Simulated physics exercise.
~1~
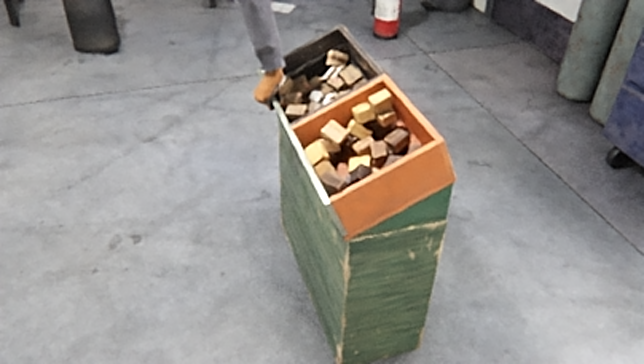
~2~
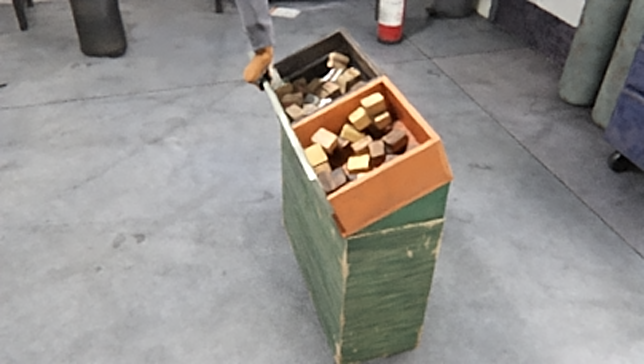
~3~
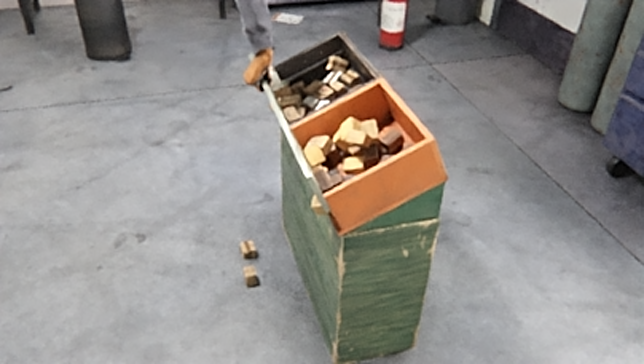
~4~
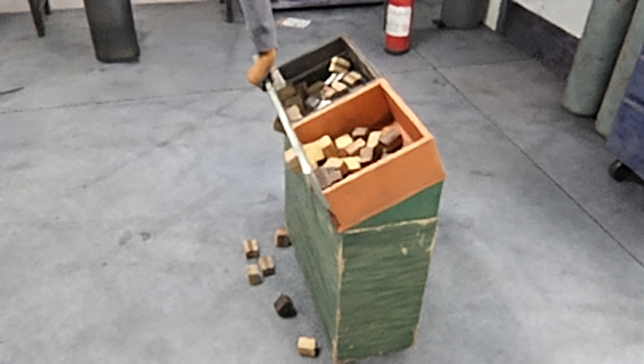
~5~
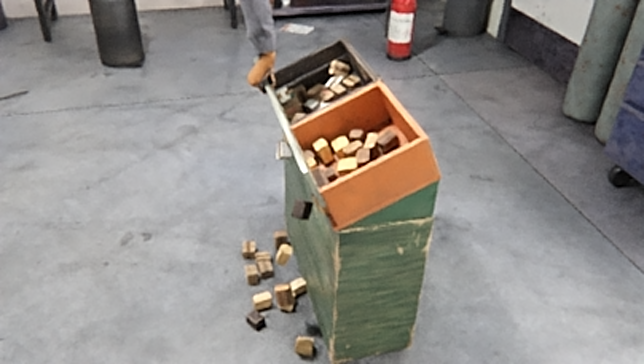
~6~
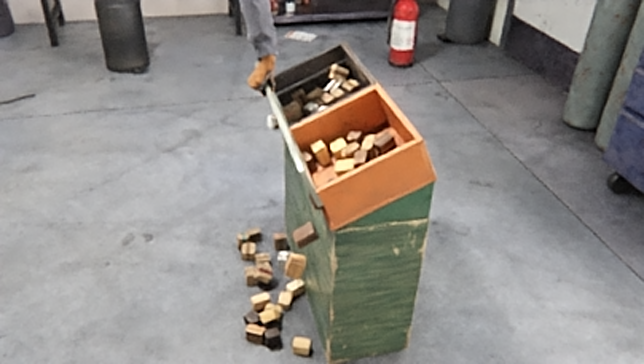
Wooden blocks spill from two chutes on a green stand and pile on the floor.
